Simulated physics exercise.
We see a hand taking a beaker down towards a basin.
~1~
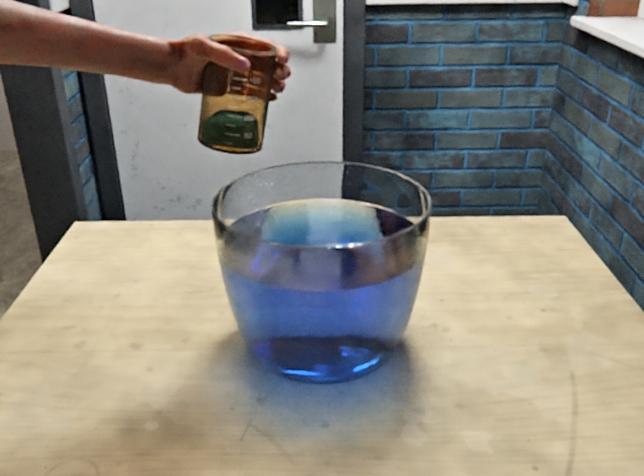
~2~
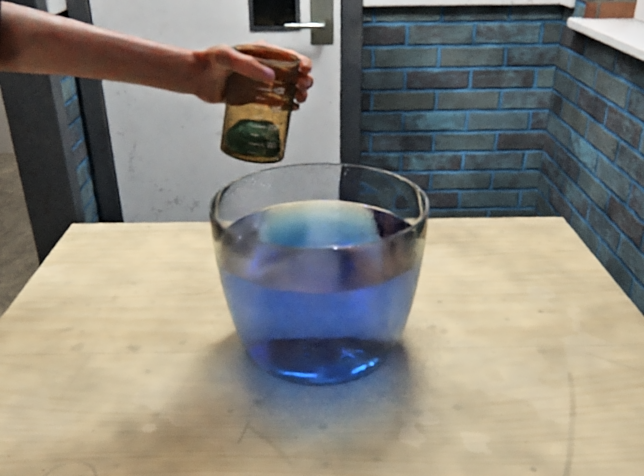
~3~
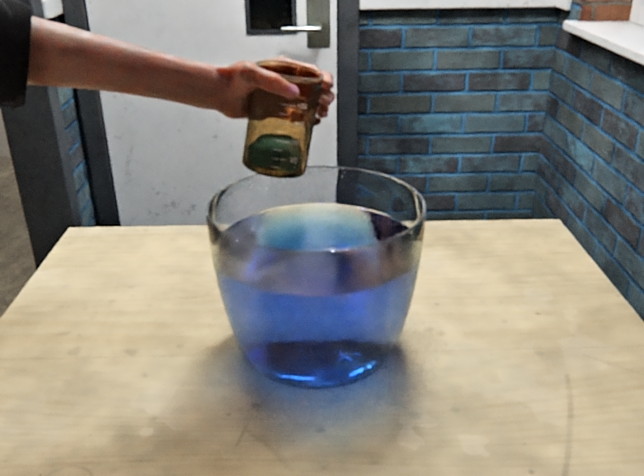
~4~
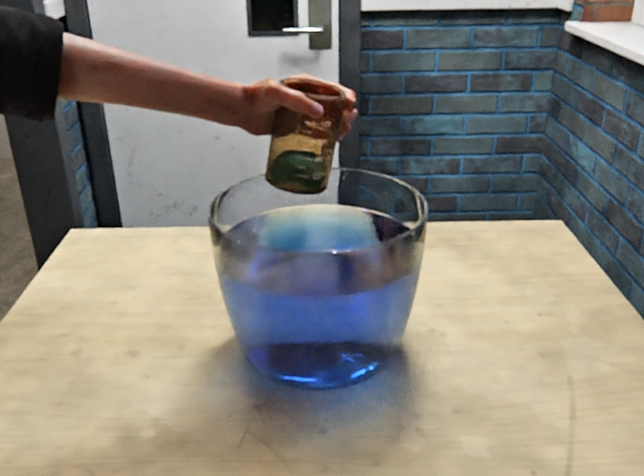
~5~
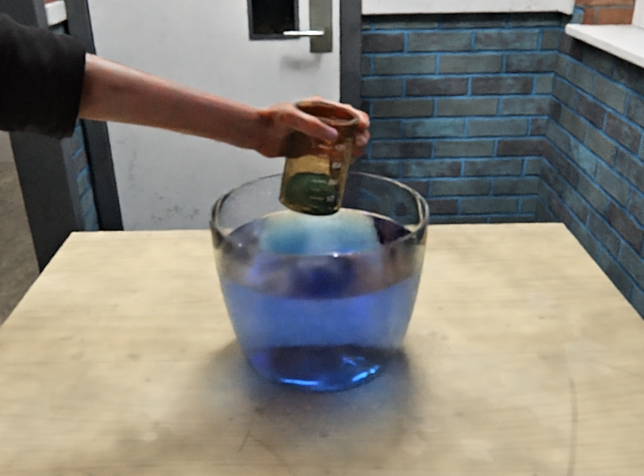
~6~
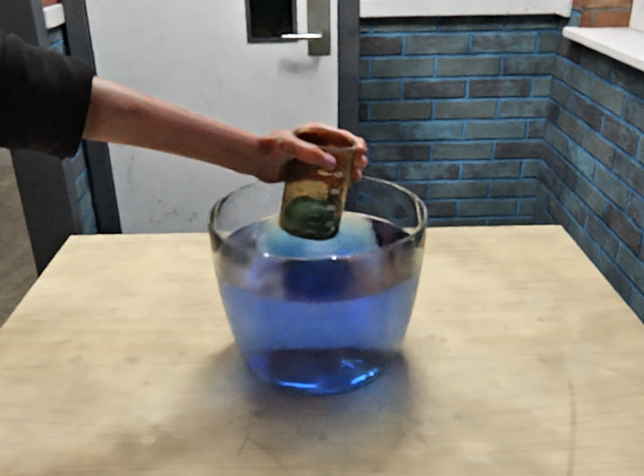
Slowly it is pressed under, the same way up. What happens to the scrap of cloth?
It ends up wet.
Next, the beaker enters the dyed water.
After that, dyed water pours in as the air escapes.
Finally, the beaker is under, flooded, and the scrap of cloth is wet.
